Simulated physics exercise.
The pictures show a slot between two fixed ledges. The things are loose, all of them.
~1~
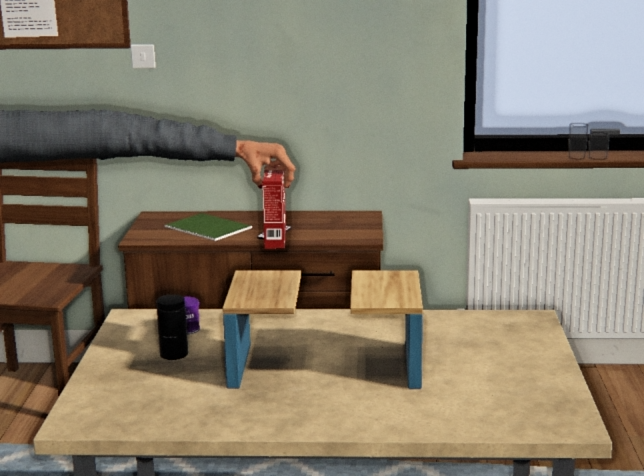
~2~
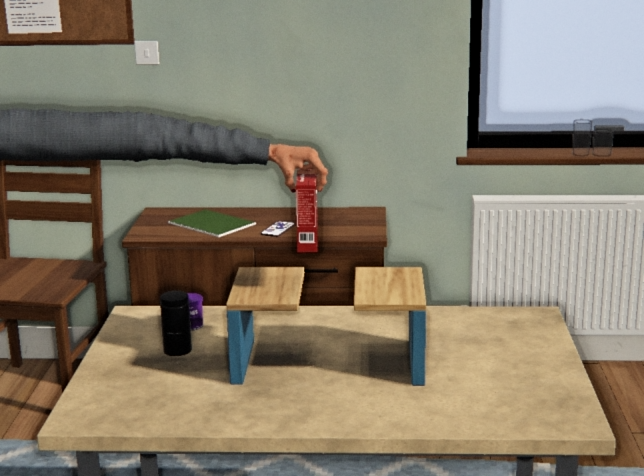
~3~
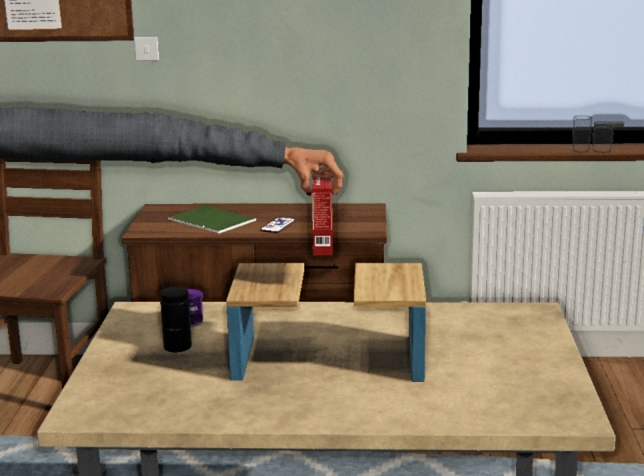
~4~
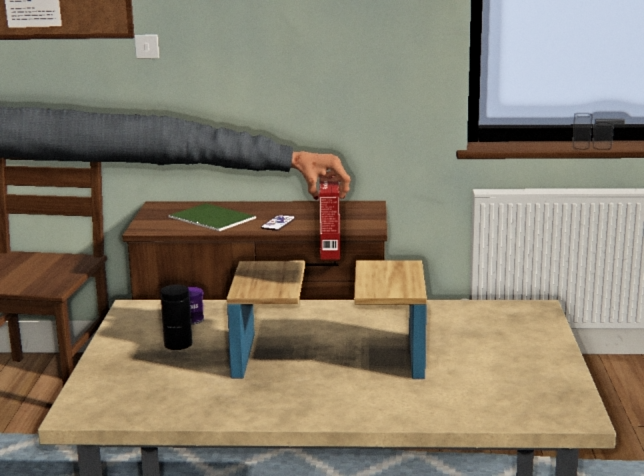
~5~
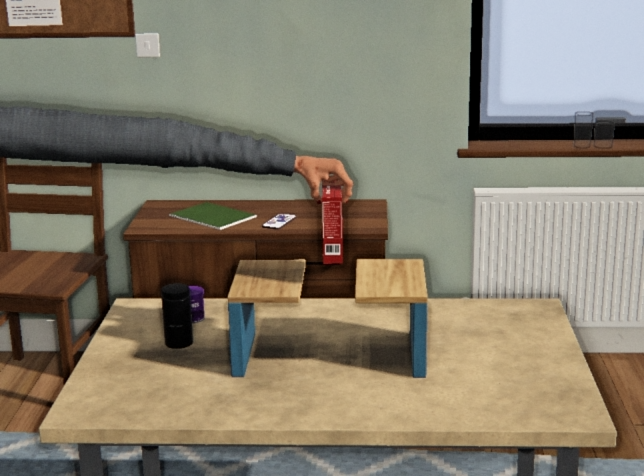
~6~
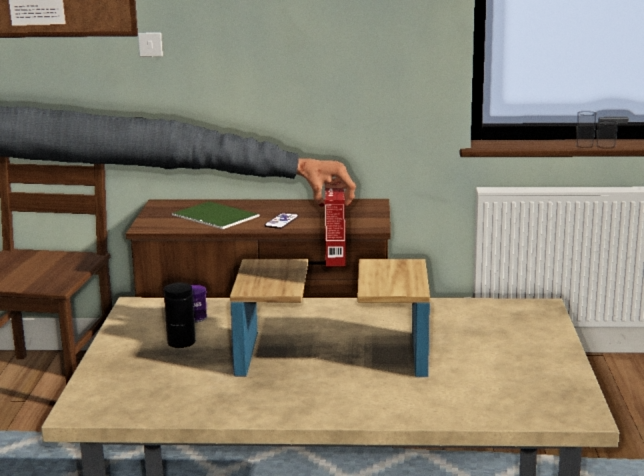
In a room with green walls, a grey-sleeved arm reaches in from the left, holding a red packet upright above a table with two small wooden platforms and a black jar. The hand carries the packet right and slightly down, slowing until it hovers over the gap between the platforms.
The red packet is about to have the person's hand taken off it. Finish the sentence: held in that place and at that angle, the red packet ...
It slips through.
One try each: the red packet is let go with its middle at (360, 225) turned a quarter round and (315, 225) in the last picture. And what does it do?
Try one: It gets jammed. Try two: It slips past.
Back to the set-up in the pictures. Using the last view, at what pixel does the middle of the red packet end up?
It winds up at roughly (337, 324).
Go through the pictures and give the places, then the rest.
Being brought over the gap; red packet (275, 206); black jar (172, 327), in the first frame.
Being brought over the gap; red packet (307, 210); black jar (176, 323), in the second frame.
Being brought over the gap; red packet (323, 213); black jar (176, 319), in the third frame.
Being brought over the gap; red packet (330, 217); black jar (176, 317), in the fourth frame.
Being brought over the gap; red packet (333, 221); black jar (177, 316), in the fifth frame.
Poised above the slot; red packet (335, 224); black jar (180, 315), in the sixth frame.
Then, 0.20 s later than the last frame, red packet moved a little near (335, 244).
Then, 0.30 s later than the last frame, red packet moved about its own width near (336, 304).
Then, 0.40 s later than the last frame, red packet moved well along near (336, 319).
When it is over, moved from the start, red packet; the other 2 as before. End places, in pixels of the last picture, red packet near (337, 324). The packet drops through.
